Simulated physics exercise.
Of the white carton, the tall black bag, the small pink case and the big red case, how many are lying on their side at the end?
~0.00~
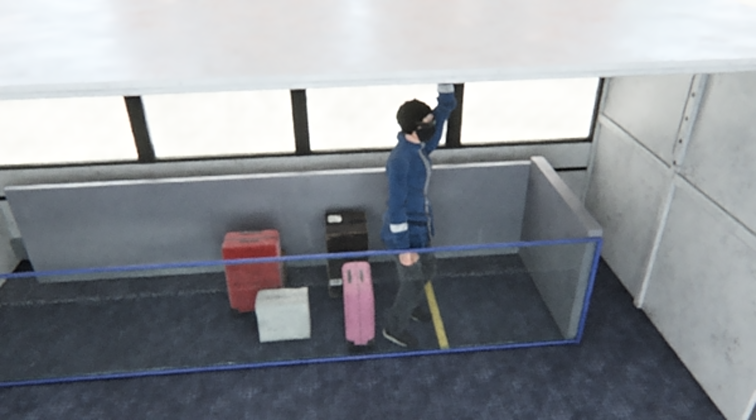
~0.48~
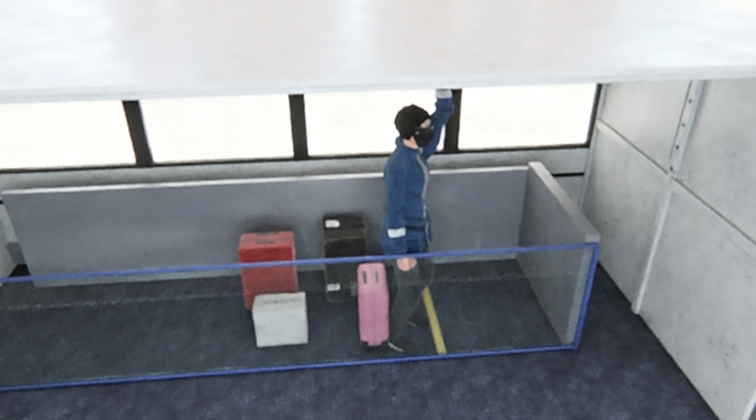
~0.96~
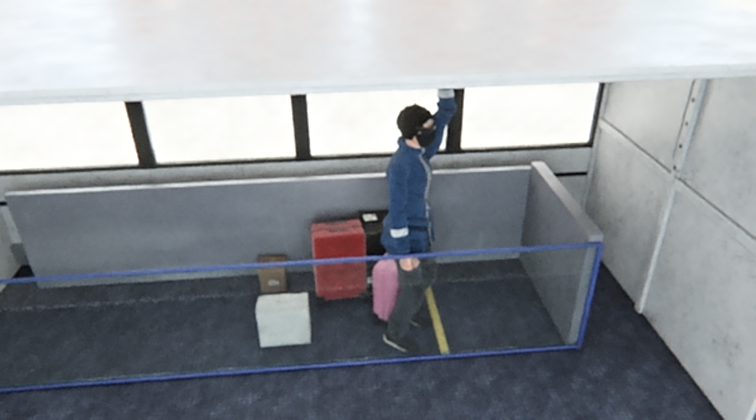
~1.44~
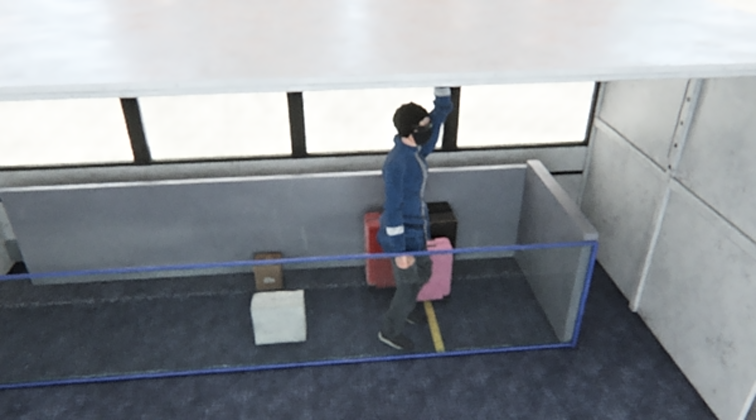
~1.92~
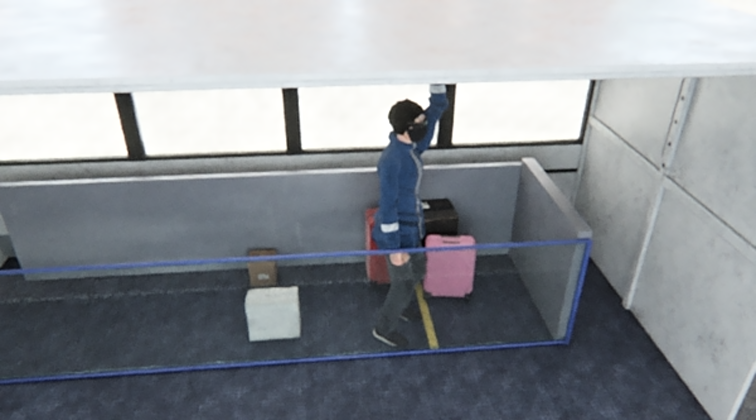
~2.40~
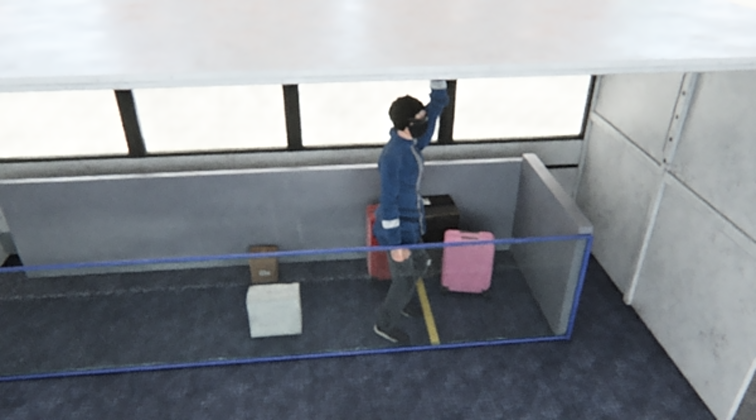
None of them are lying on their side. The carton, the bag and both cases are all still upright at the end.
